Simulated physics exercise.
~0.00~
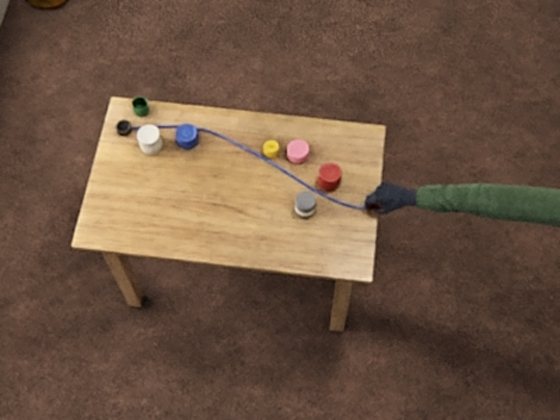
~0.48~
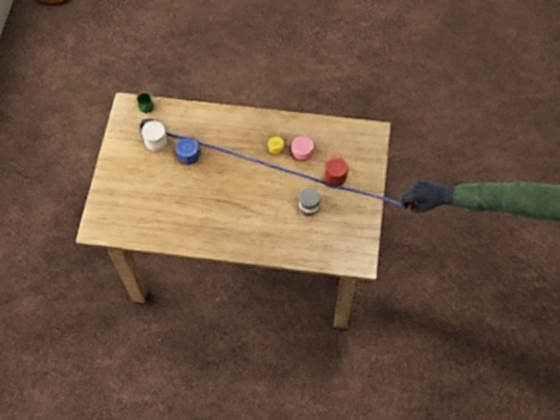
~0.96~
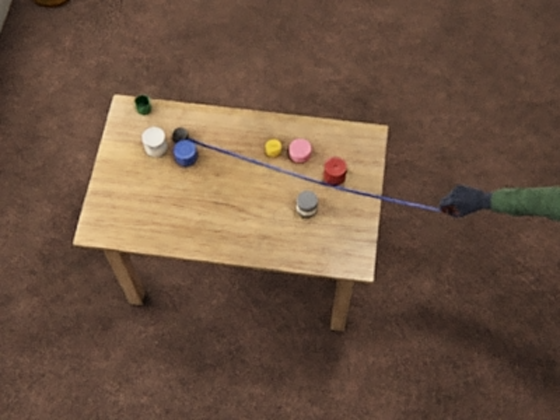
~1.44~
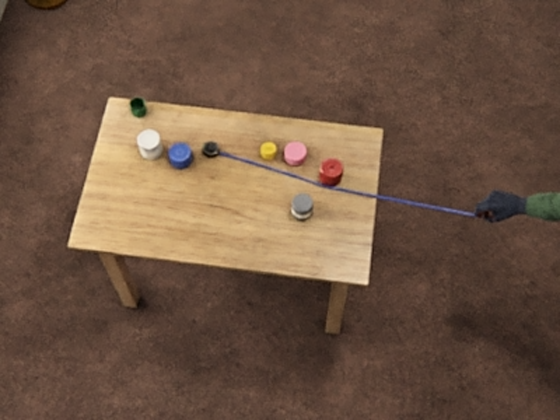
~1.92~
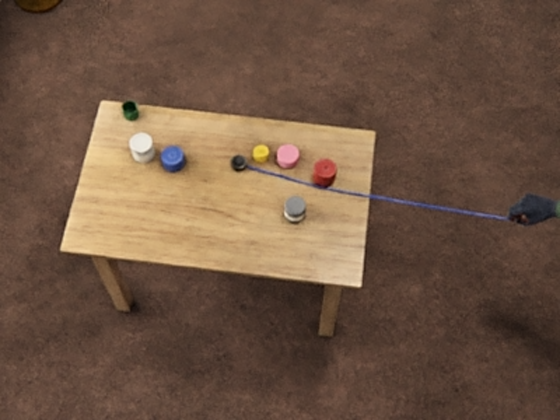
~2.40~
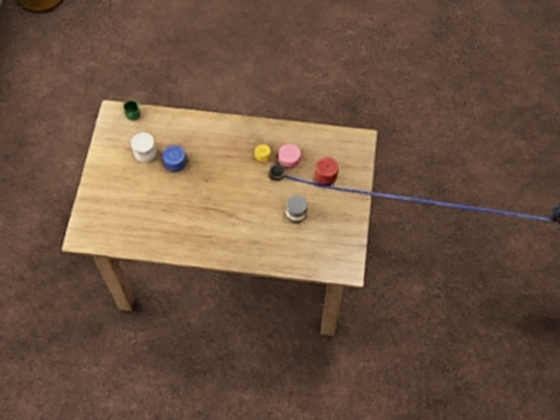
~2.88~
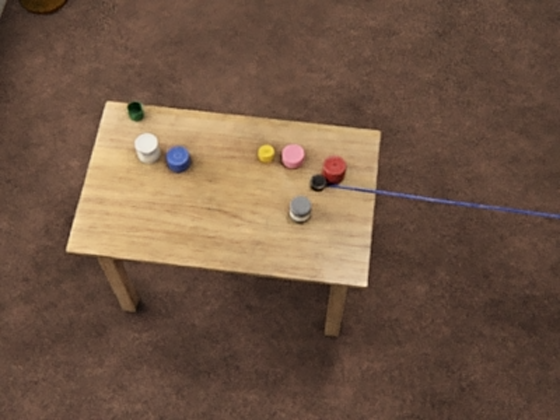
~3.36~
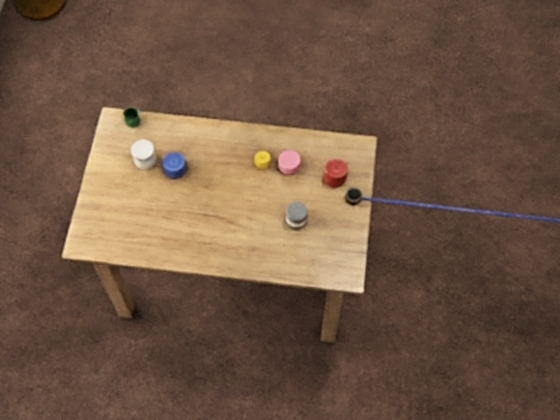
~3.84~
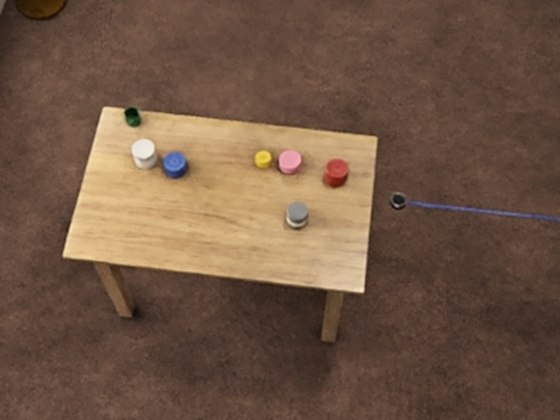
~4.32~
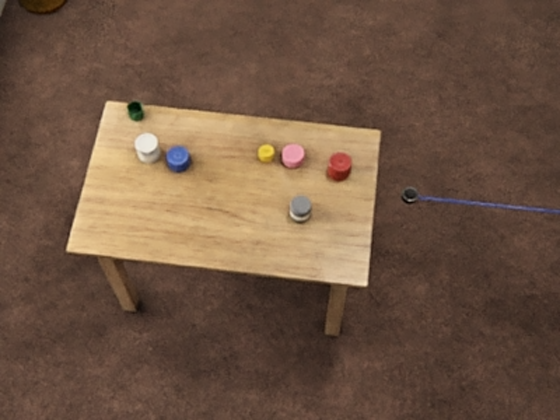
On a wooden side table scattered with small coloured pots and tins, a gloved hand pulls a blue lead rightwards, dragging a small round black piece past the blue tub, which shifts slightly, and the red tub, nudged a little, until it leaves the right edge, still on its lead.
